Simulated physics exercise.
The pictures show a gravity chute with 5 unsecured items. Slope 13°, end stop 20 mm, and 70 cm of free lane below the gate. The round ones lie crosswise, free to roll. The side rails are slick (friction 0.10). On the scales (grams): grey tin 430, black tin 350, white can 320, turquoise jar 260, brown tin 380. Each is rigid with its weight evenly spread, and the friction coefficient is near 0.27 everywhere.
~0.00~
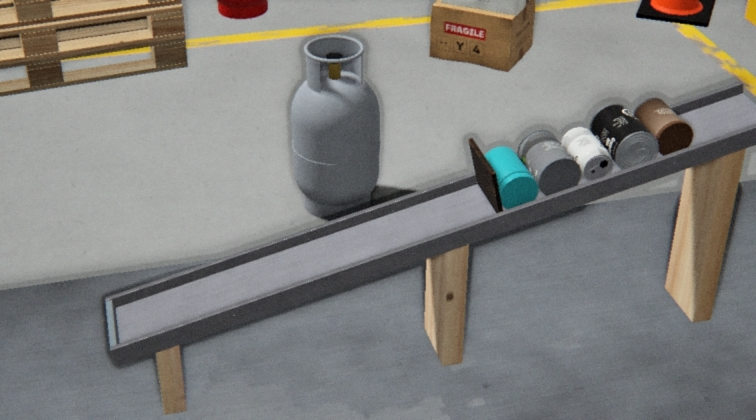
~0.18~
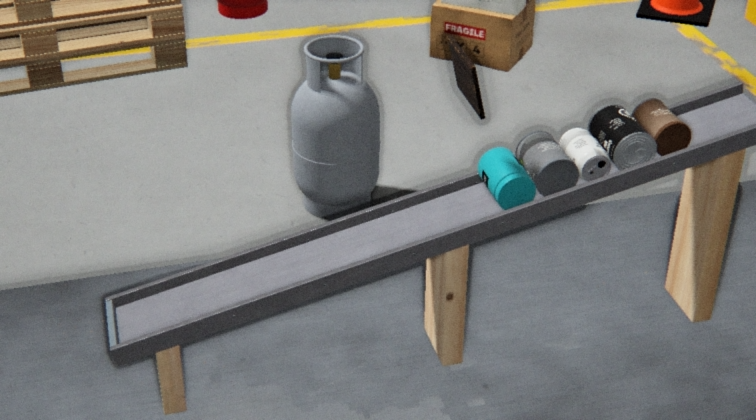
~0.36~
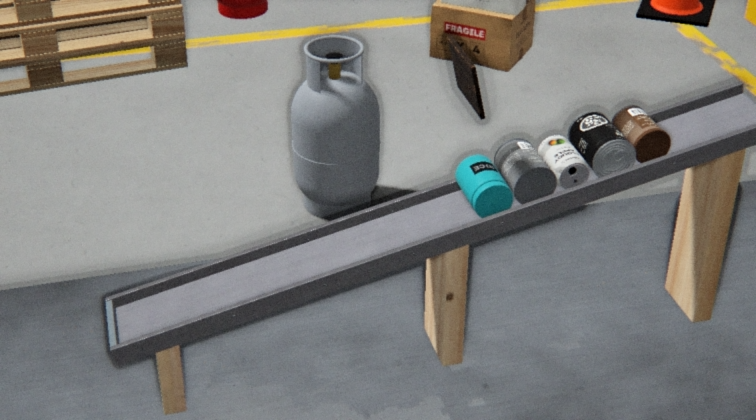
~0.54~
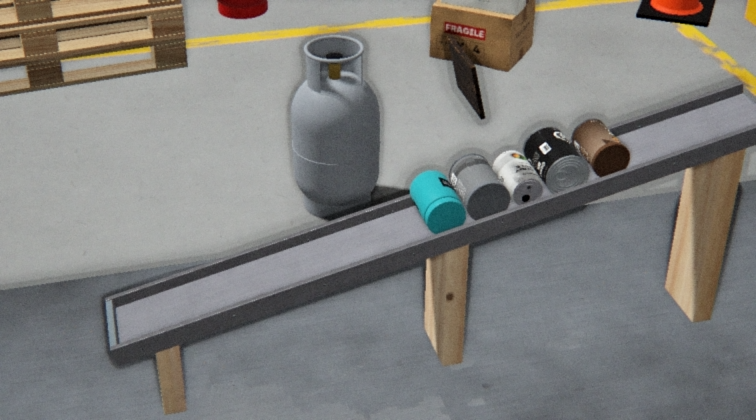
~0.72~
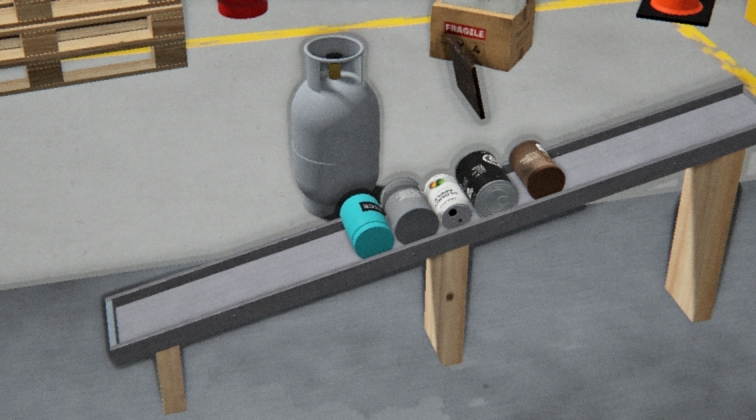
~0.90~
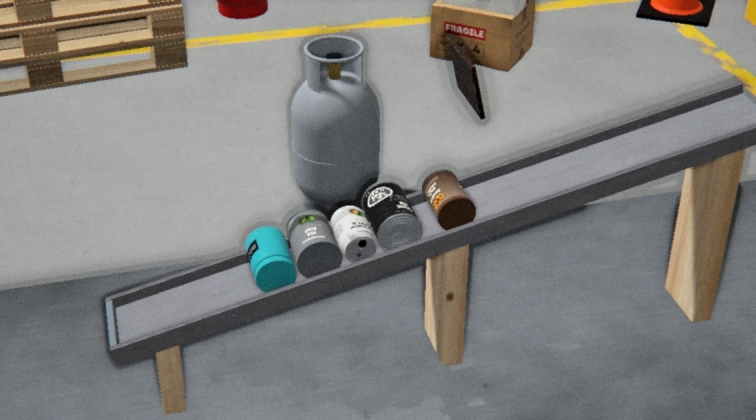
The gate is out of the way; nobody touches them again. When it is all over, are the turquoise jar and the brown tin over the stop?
The turquoise jar jumps the stop; the brown tin stays behind the stop.
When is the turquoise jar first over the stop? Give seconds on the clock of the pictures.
Near 1.2 s.
Around 1.20 s, turquoise jar now over the stop; brown tin near (244, 270).
Around 1.50 s, grey tin and white can now over the stop; brown tin not moving near (171, 295).
Finally (2.0 s), over the stop, grey tin, white can and turquoise jar; the other 2 in the lane. In the last view, brown tin near (173, 295).
